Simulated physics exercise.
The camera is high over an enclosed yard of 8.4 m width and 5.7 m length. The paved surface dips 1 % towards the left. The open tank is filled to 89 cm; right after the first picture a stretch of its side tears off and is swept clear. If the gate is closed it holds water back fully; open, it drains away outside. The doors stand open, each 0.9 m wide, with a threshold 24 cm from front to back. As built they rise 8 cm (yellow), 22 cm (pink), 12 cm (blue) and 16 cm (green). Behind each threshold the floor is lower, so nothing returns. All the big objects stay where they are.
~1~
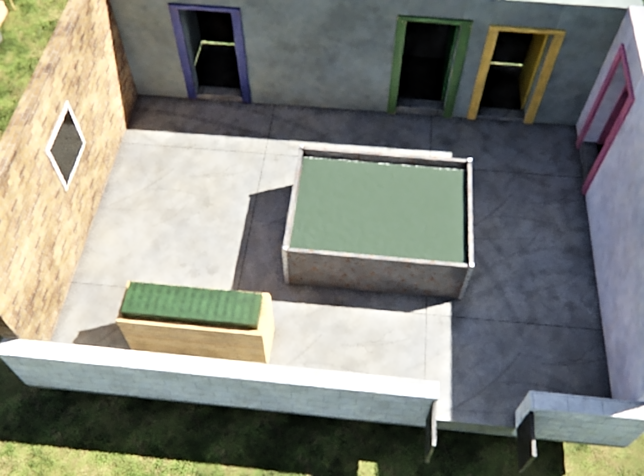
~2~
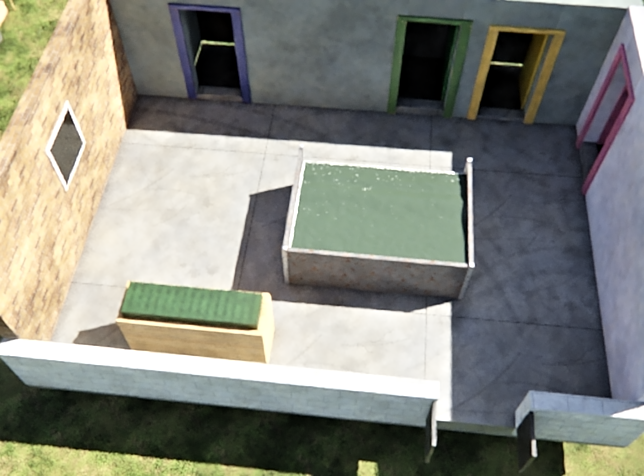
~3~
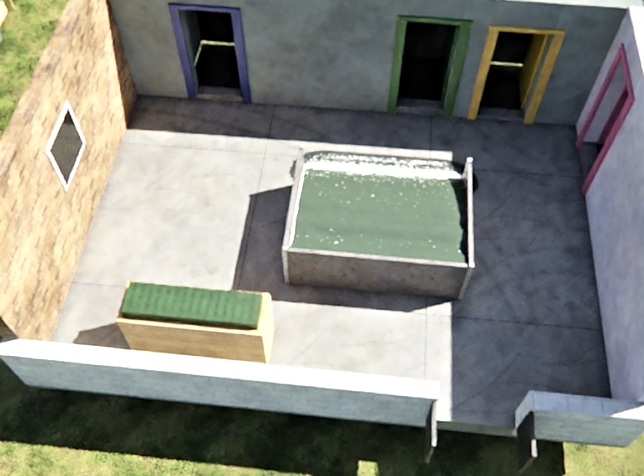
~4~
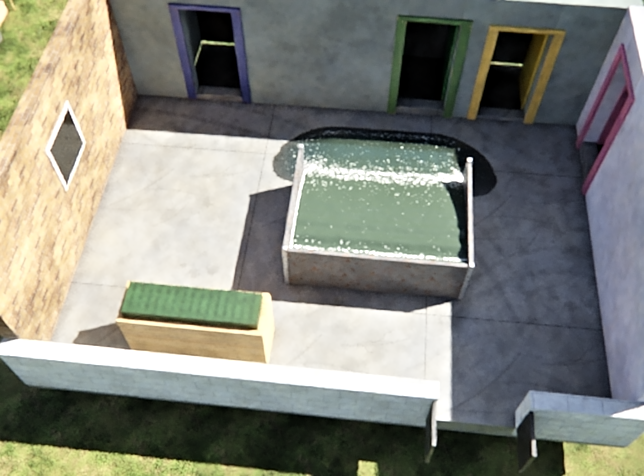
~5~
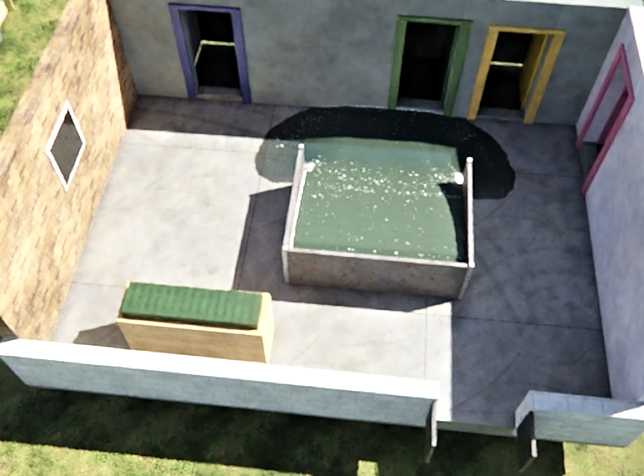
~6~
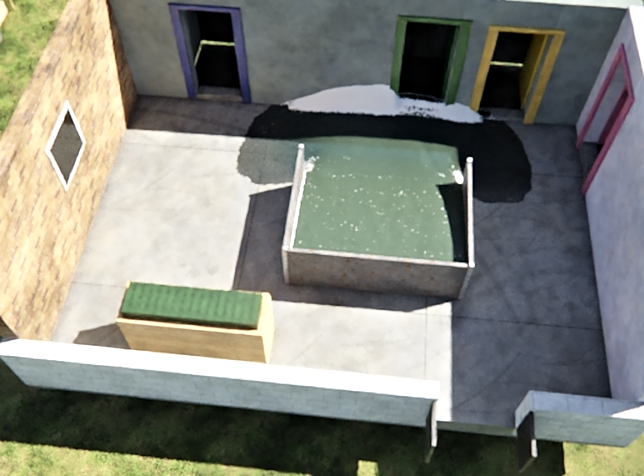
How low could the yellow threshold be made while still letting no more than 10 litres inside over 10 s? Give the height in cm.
Close to 26 cm is just enough.
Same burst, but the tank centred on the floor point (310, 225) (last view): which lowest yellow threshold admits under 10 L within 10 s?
About 12.5 cm.
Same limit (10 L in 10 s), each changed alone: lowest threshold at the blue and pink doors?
About 12.5 cm at blue and 26 cm at pink.
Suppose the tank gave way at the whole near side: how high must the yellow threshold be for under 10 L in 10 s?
Some 12.0 cm.
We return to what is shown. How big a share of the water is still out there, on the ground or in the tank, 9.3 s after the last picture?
Roughly 76 in a hundred.
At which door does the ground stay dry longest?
It is the pink one.
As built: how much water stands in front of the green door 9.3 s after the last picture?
Roughly 7.5 cm deep.
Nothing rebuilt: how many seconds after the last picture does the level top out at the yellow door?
Near 1.0 s.
Then, 0.7 s after the last picture water covers 25 % of the floor, deepest (62 cm) near (378, 115); 24 cm at the yellow door, 31 litres in over its 8 cm threshold.
Then, 2.3 s after the last picture water covers 50 % of the floor, deepest (39 cm) near (135, 105); 15 cm at the yellow door, 131 litres in over its 8 cm threshold.
Then, 9.3 s after the last picture water covers 100 % of the floor, deepest (20 cm) near (269, 387); 4 cm at the yellow door, 184 litres in over its 8 cm threshold.
At the yellow door as built, the water peaked near 25 cm, 0.9 s after the last picture.
Run again over the same 10 s with other heights there, 23 litres in over 22 cm, 3 litres over 30 cm. The limit of 10 litres is kept from about 26 cm up.
